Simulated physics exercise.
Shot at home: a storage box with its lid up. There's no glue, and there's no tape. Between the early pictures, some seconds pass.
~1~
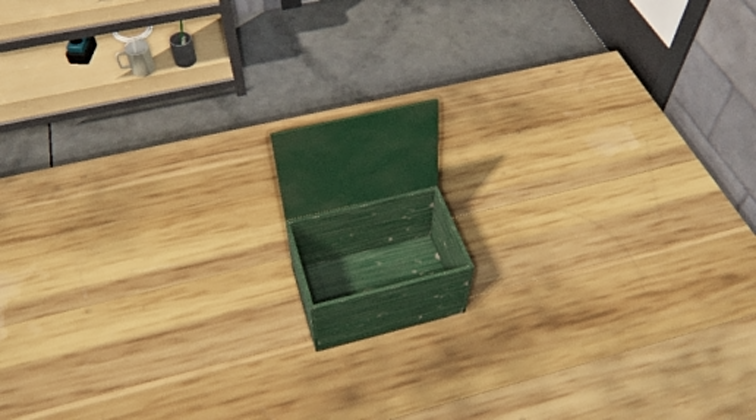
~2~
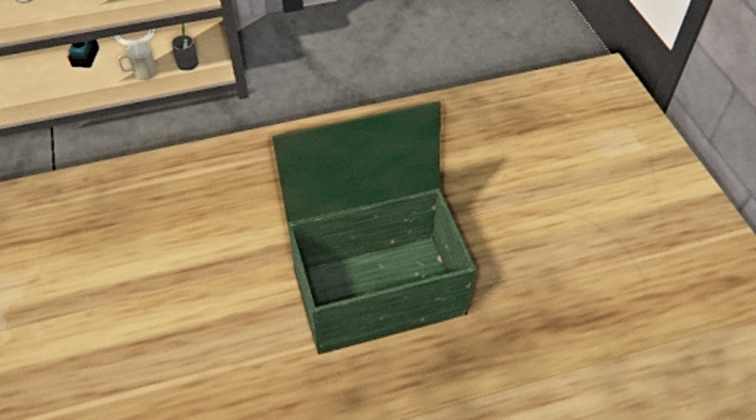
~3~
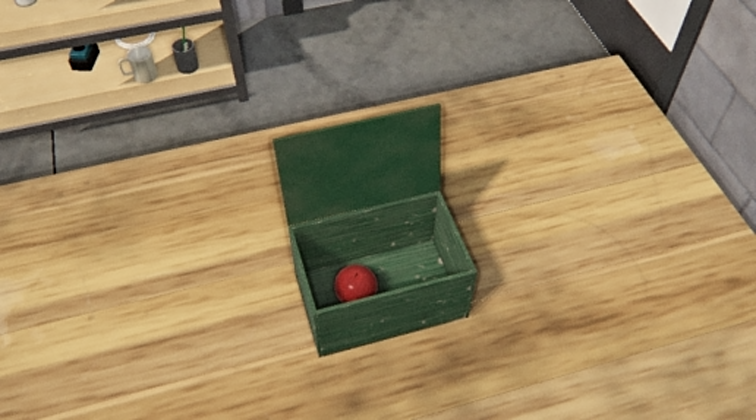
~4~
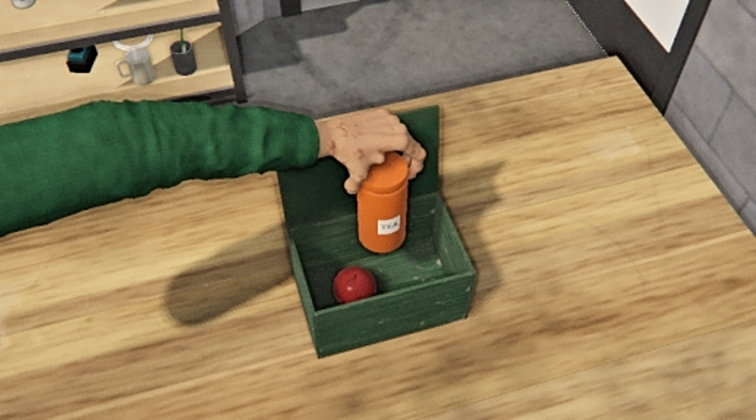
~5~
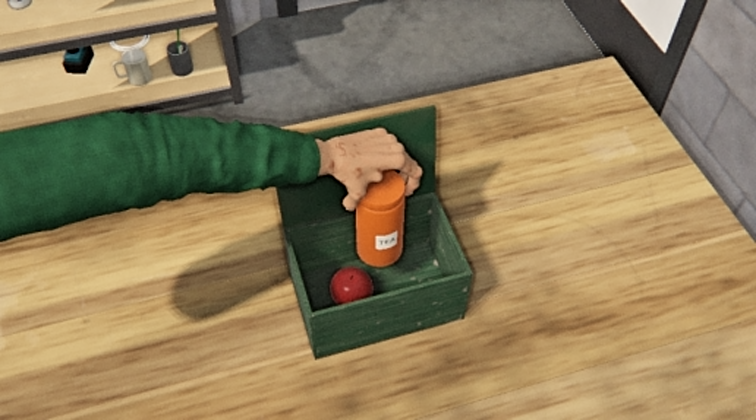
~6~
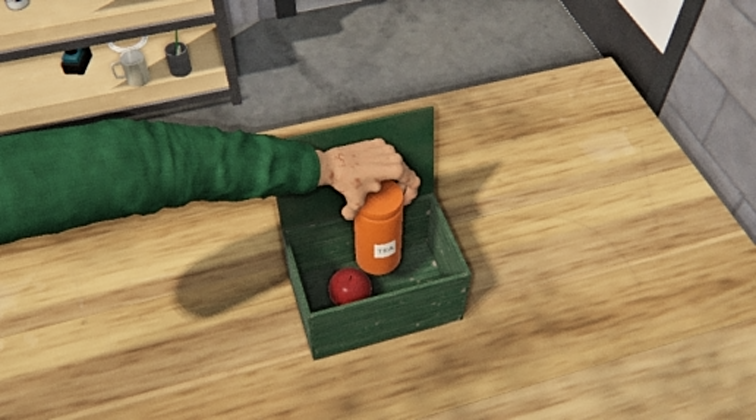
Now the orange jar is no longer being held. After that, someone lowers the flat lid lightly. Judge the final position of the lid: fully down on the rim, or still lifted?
The lid falls short.
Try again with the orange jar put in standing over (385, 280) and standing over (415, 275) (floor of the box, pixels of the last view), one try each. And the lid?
On the first go the lid remains open a bit, and on the second go it remains open a bit.
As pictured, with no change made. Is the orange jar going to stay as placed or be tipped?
Simply put, it remains unturned.
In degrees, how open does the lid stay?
Some 55°.
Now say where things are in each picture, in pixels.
In the first picture, the last thing is not in view yet.
In the second picture, the last thing is not in view yet.
In the third picture, the last thing is not in view yet; red apple (356, 286).
The fourth picture shows on its way; orange jar (382, 203); red apple (355, 288).
The fifth picture shows on its way; orange jar (380, 219); red apple (351, 289).
The sixth picture shows put in, still held; orange jar (378, 228); red apple (350, 289).
Then, 0.60 s later than the last frame, orange jar tilted by 13° near (400, 247); red apple moved a little.
Then, 1.20 s later than the last frame, lid starting down; orange jar moved about its own width near (391, 249); red apple moved about its own width.
When it is over, lid 57° above the rim; moved from the start, red apple and orange jar. End places, in pixels of the last picture, orange jar near (390, 250).
